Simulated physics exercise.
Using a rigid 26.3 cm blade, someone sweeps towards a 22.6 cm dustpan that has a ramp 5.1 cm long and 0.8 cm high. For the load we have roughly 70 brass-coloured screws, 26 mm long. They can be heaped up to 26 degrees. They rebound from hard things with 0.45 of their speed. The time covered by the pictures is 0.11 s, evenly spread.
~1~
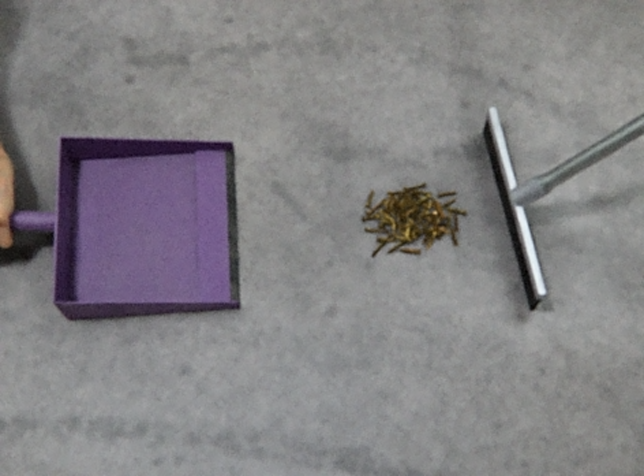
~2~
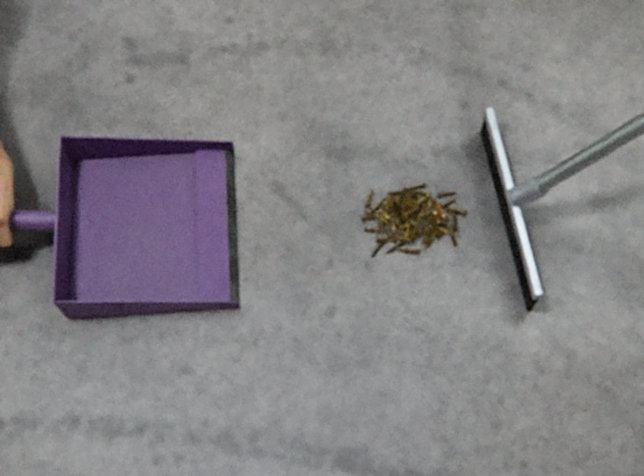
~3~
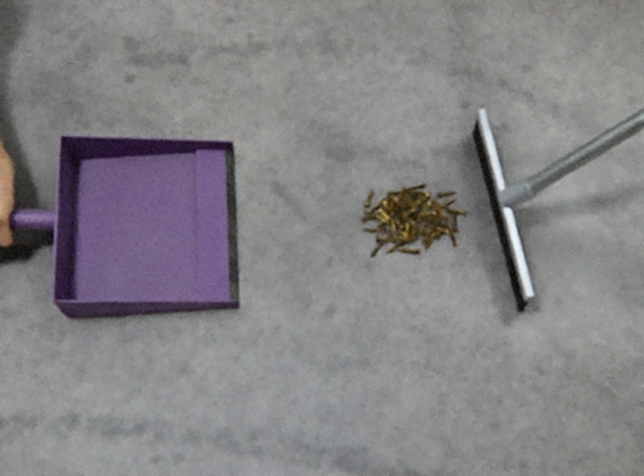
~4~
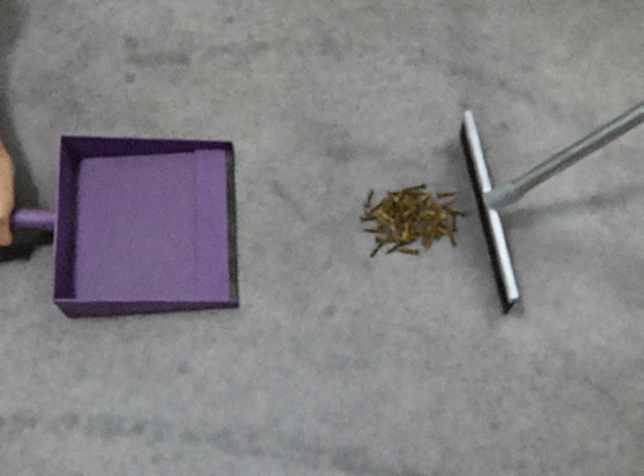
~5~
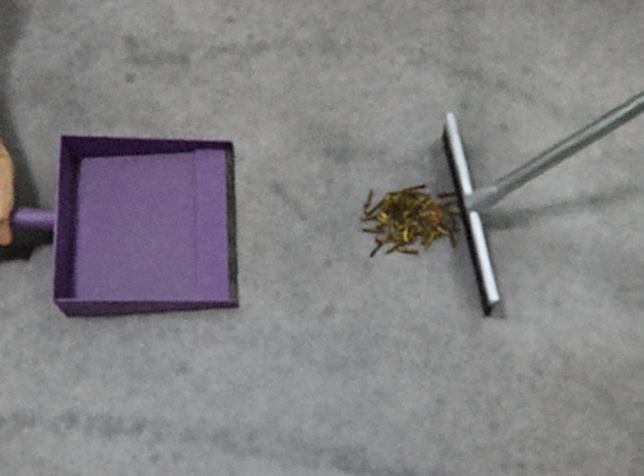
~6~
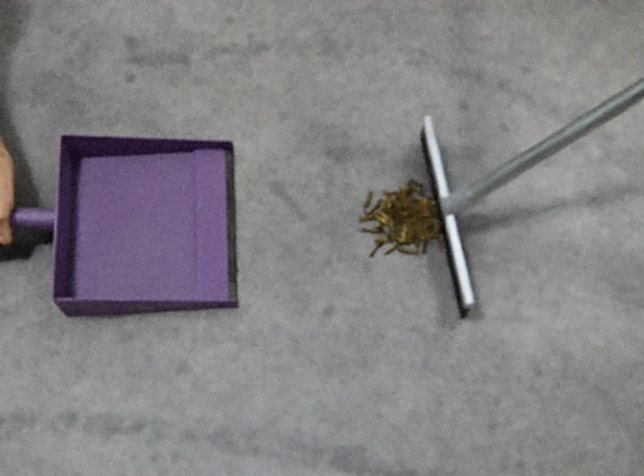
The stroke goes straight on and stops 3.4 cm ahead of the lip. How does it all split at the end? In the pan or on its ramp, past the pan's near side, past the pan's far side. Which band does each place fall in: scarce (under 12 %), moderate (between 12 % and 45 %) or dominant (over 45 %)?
One by one: Pan: Large; near side: Small; far side: Small.
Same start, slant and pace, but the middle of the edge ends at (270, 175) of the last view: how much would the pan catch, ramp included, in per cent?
That comes to near 70 percent.
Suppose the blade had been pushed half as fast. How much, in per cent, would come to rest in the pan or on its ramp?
It would be around 20 per cent.
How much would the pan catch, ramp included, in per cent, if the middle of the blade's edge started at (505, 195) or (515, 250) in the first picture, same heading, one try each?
First try about 75 per cent, second about 75 per cent.
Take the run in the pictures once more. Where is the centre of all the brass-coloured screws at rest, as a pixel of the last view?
Near (193, 249).
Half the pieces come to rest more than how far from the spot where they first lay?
30 cm, roughly.
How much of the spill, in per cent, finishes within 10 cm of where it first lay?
I'd estimate roughly 0 per cent.
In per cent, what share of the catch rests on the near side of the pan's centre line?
About 60 percent of it.
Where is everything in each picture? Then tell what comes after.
The first frame shows blade from (540, 295) to (491, 114), moved 0.0 cm, 0 of the pieces shifted so far; middle of the pieces at (408, 213); pan at (139, 233).
The second frame shows blade from (537, 295) to (489, 115), moved 0.3 cm, 0 of the pieces shifted so far; middle of the pieces at (408, 213).
The third frame shows blade from (528, 296) to (481, 116), moved 1.4 cm, 0 of the pieces shifted so far; middle of the pieces at (408, 213).
The fourth frame shows blade from (513, 298) to (467, 118), moved 3.1 cm, 0 of the pieces shifted so far; middle of the pieces at (407, 214).
The fifth frame shows blade from (493, 301) to (449, 120), moved 5.5 cm, 0 of the pieces shifted so far; middle of the pieces at (407, 214).
The sixth frame shows blade from (468, 304) to (426, 123), moved 8.5 cm, 37 of the pieces shifted so far; middle of the pieces at (403, 215); pan at (138, 231).
Then, 0.10 s after the last picture, middle of the blade 14 cm from the lip; 0 % over the lip, far side 0 %, near side 0 %.
Then, 0.16 s after the last picture, middle of the blade 7 cm from the lip; 0 % over the lip, far side 0 %, near side 0 %.
Then, 0.36 s after the last picture, middle of the blade 5 cm from the lip; 75 % over the lip, far side 0 %, near side 5 %.
In the end, pan 75 %, near side 5 %, far side 0 %, in front of the lip or behind the blade 20 %.
